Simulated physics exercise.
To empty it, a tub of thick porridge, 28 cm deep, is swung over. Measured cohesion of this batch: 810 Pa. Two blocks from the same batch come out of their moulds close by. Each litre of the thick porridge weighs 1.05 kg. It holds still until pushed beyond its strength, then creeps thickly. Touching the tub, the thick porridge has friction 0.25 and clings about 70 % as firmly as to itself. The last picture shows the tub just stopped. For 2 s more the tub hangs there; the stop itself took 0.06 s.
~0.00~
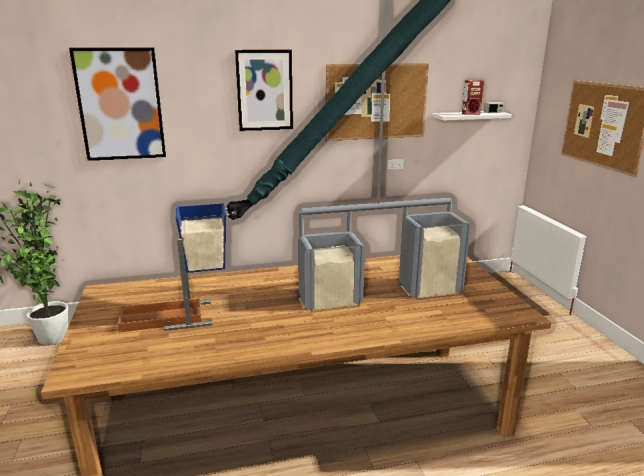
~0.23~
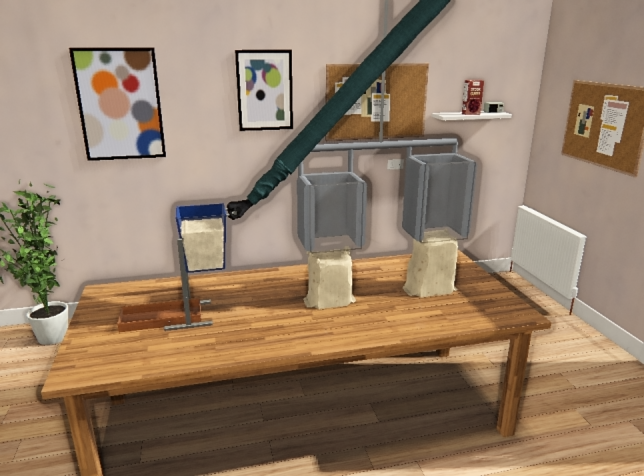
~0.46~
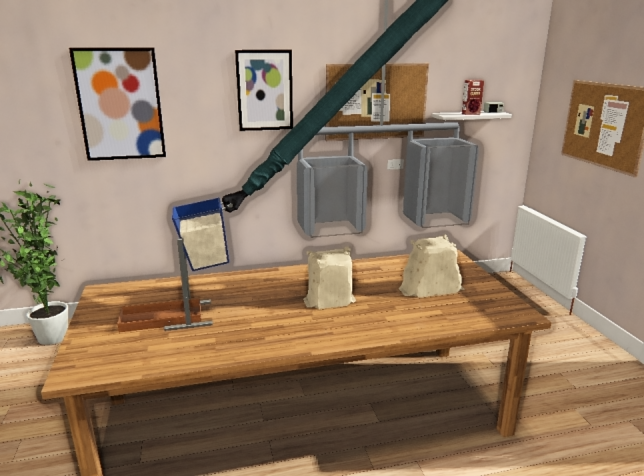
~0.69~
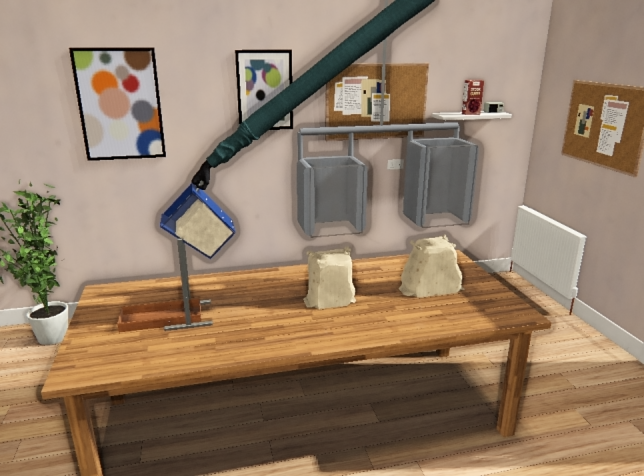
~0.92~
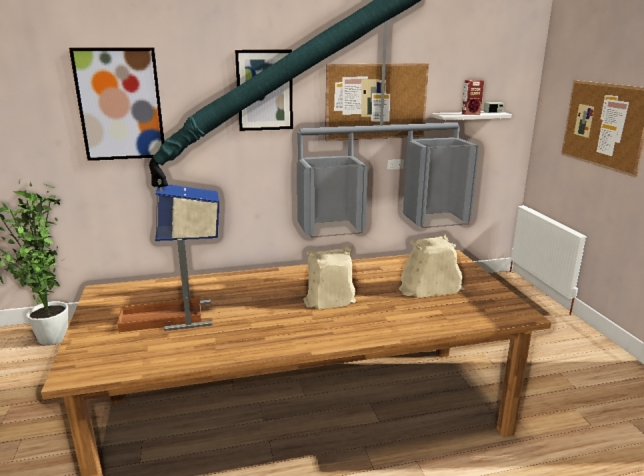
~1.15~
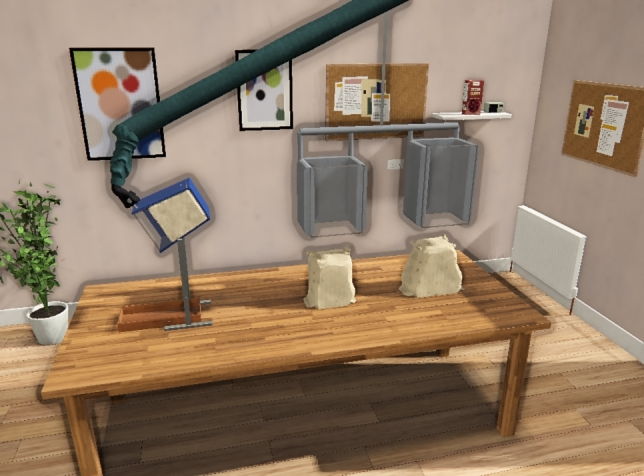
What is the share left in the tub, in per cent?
About 0 %.
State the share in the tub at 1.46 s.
It's something like 75 % of the original load.
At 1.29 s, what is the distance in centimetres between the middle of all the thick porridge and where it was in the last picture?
The change is near 4 cm.
After 1.29 s, the tub is at 116 degrees and holds 100 %.
After 1.46 s, the tub is at 116 degrees and holds 74 %.
After 1.63 s, the tub is at 116 degrees and holds 10 %.
After 1.80 s, the tub is at 116 degrees and holds 0 %.
After 3.15 s, the tub is at 116 degrees and holds 0 %.
